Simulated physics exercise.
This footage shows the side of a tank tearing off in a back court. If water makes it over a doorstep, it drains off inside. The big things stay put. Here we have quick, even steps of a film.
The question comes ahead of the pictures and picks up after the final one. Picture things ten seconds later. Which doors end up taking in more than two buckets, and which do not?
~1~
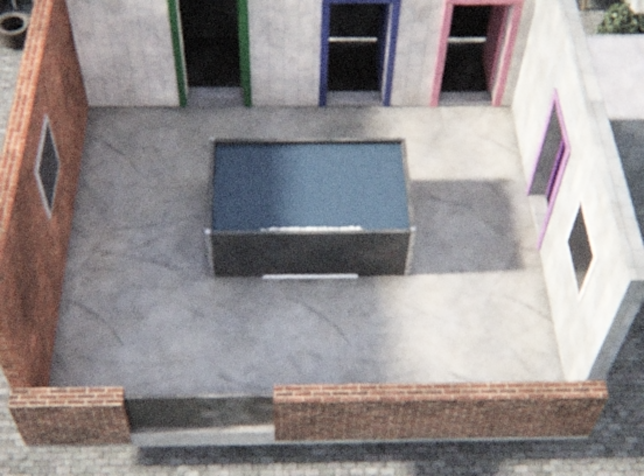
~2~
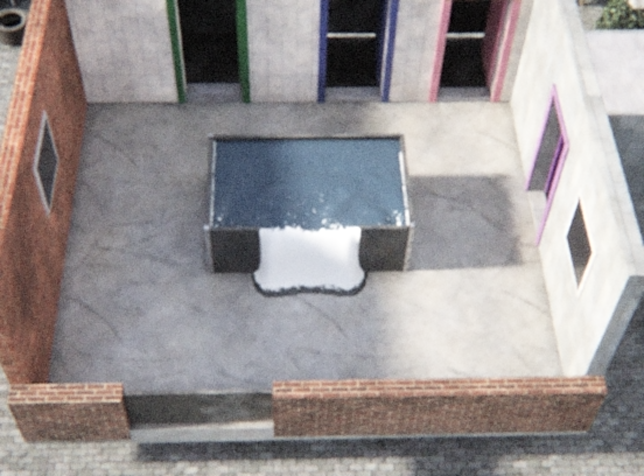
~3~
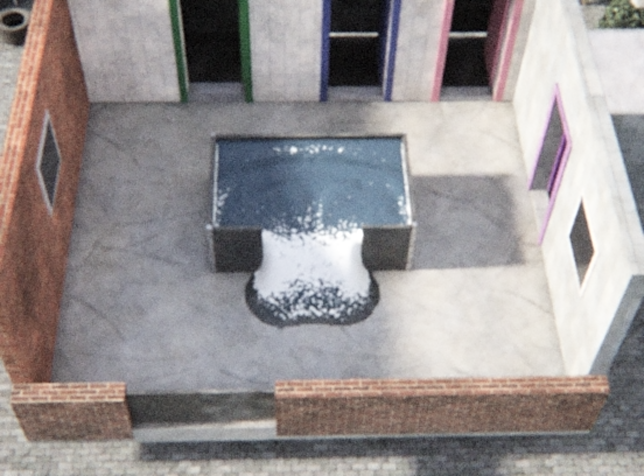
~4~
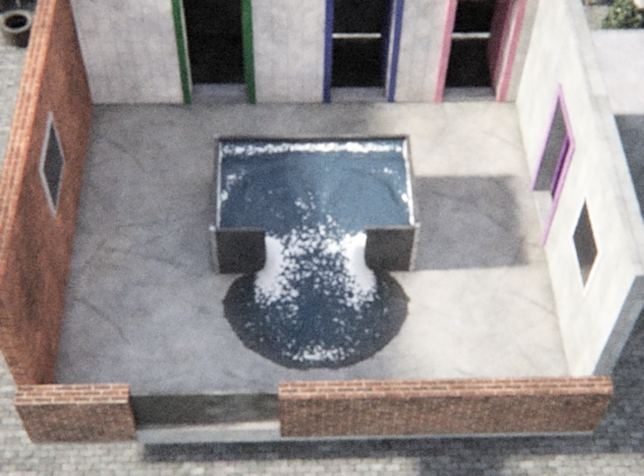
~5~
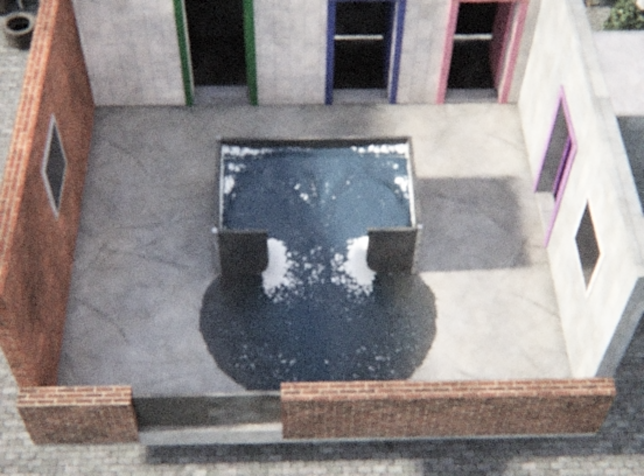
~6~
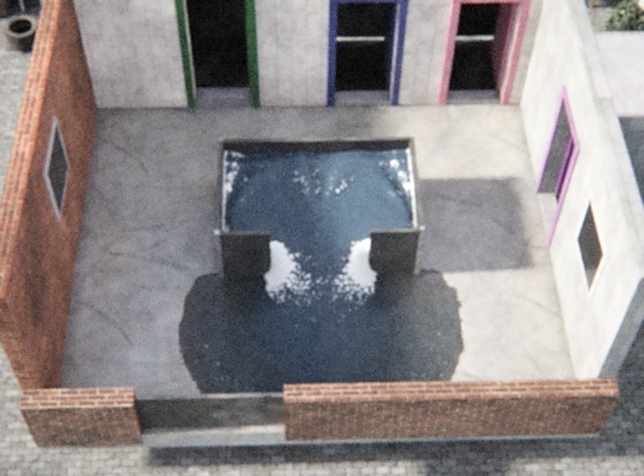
In the end I expect the blue door to see over two buckets; I expect the pink door to see over two buckets; I expect the purple door to see over two buckets; I expect the green door to see two buckets at most.
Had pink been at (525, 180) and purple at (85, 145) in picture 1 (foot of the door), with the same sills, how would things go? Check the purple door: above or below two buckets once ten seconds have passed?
The purple door exceeds it.
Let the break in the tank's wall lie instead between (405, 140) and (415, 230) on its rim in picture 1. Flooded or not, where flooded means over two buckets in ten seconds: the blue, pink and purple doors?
Result - blue: Below the limit; pink: Above the limit; purple: Above the limit.
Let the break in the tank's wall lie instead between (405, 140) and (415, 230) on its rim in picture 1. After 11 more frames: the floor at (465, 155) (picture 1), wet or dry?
By then I'd expect it to be drenched.
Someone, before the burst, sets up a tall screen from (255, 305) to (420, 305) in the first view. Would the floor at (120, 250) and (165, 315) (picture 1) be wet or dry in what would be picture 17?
In turn: Under water, covered.
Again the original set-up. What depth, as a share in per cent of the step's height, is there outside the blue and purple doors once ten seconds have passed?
I'd say around 170 and 470 in a hundred.
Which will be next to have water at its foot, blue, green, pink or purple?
Answer: The purple-painted one.
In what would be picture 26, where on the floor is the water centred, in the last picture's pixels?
The centre of mass sits at about (322, 294).
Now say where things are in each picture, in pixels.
The water tank at (310, 188) is whole and still, in the first picture.
The front is at (360, 284), out from the gap at (309, 256), in the second picture.
Water pours out at (312, 256) and has run to (364, 313), in the third picture.
The front is at (348, 360), out from the gap at (315, 258), in the fourth picture.
The front is at a hidden place, out from the gap at (317, 259), in the fifth picture.
The front is at a hidden place, out from the gap at (320, 261), in the sixth picture.
A moment on, water covers 25 % of the floor; the blue door not reached, the pink door not reached, the purple door not reached, the green door not reached.
Next, water covers 35 % of the floor; the blue door not reached, the pink door not reached, the purple door not reached, the green door not reached.
Then, water covers 75 % of the floor; the blue door not reached, the pink door wet at the sill, nothing in, the purple door under two buckets in, the green door not reached.
Later, water covers 95 % of the floor; the blue door under two buckets in, the pink door far over two buckets in, the purple door over two buckets in, the green door wet at the sill, nothing in.
In the end, water covers 100 % of the floor; the blue door over two buckets in, the pink door far over two buckets in, the purple door over two buckets in, the green door wet at the sill, nothing in.
